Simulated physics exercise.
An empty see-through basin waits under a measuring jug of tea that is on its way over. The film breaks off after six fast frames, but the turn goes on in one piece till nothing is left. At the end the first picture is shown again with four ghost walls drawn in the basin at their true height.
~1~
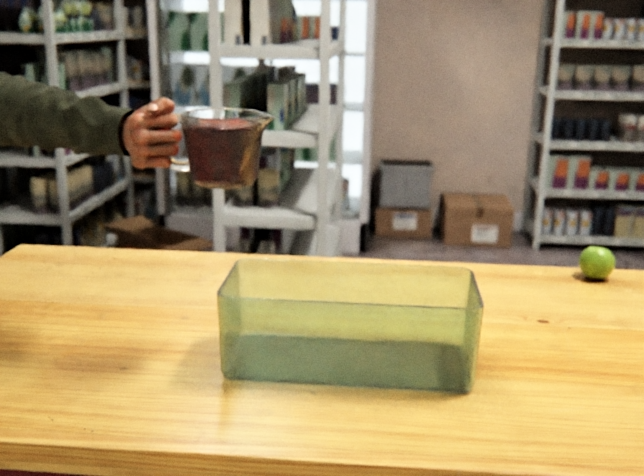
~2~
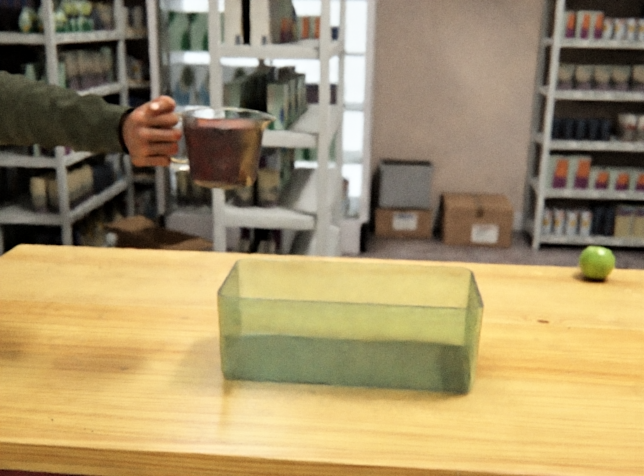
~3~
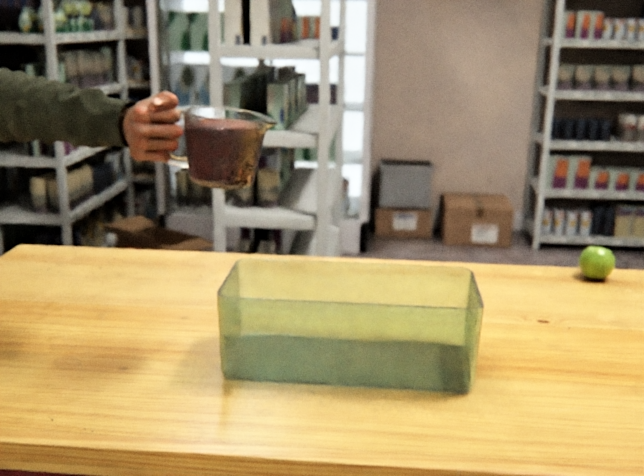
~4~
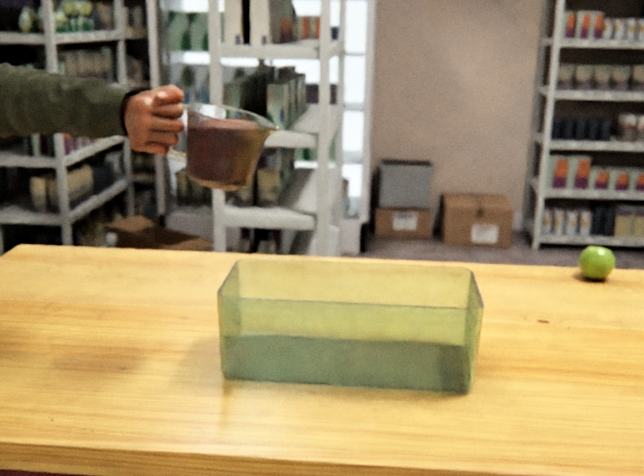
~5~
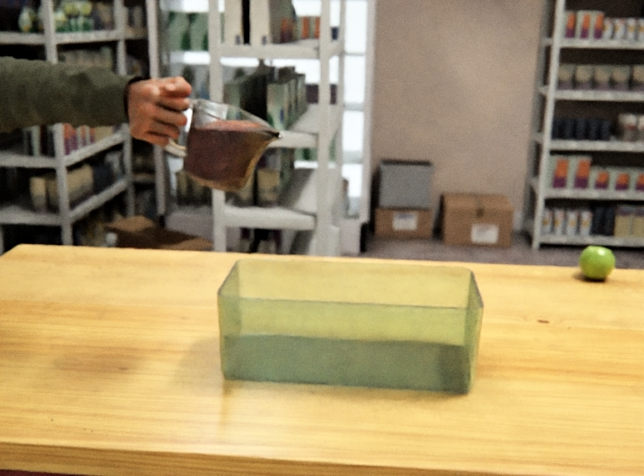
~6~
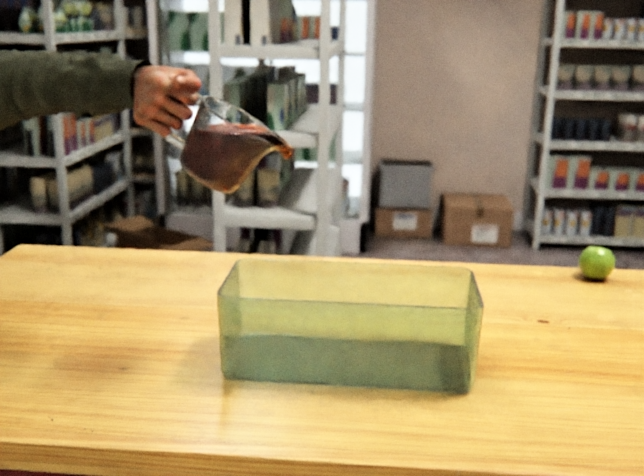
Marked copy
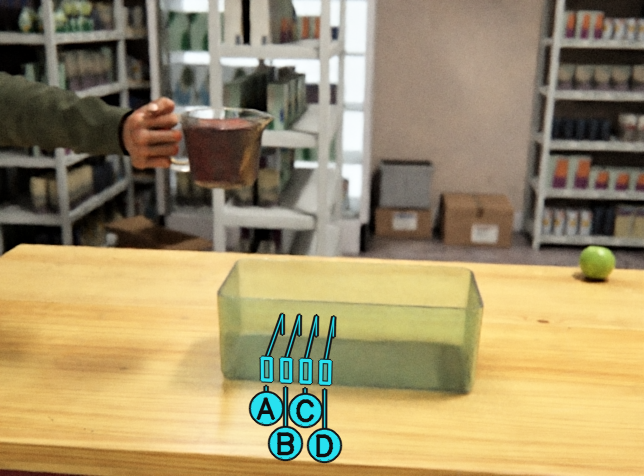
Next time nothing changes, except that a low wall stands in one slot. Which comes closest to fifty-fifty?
D is best.
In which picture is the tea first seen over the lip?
Picture 6.
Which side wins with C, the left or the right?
More ends on the right.
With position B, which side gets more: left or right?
The right one.
On the marked copy, A at (266, 386); B at (285, 387); C at (305, 388); D at (324, 389).
If A is chosen, about 7 % ends left of the wall and 91 % right of it.
If B is chosen, about 8 % ends left of the wall and 91 % right of it.
If C is chosen, about 21 % ends left of the wall and 77 % right of it.
If D is chosen, about 52 % ends left of the wall and 46 % right of it.
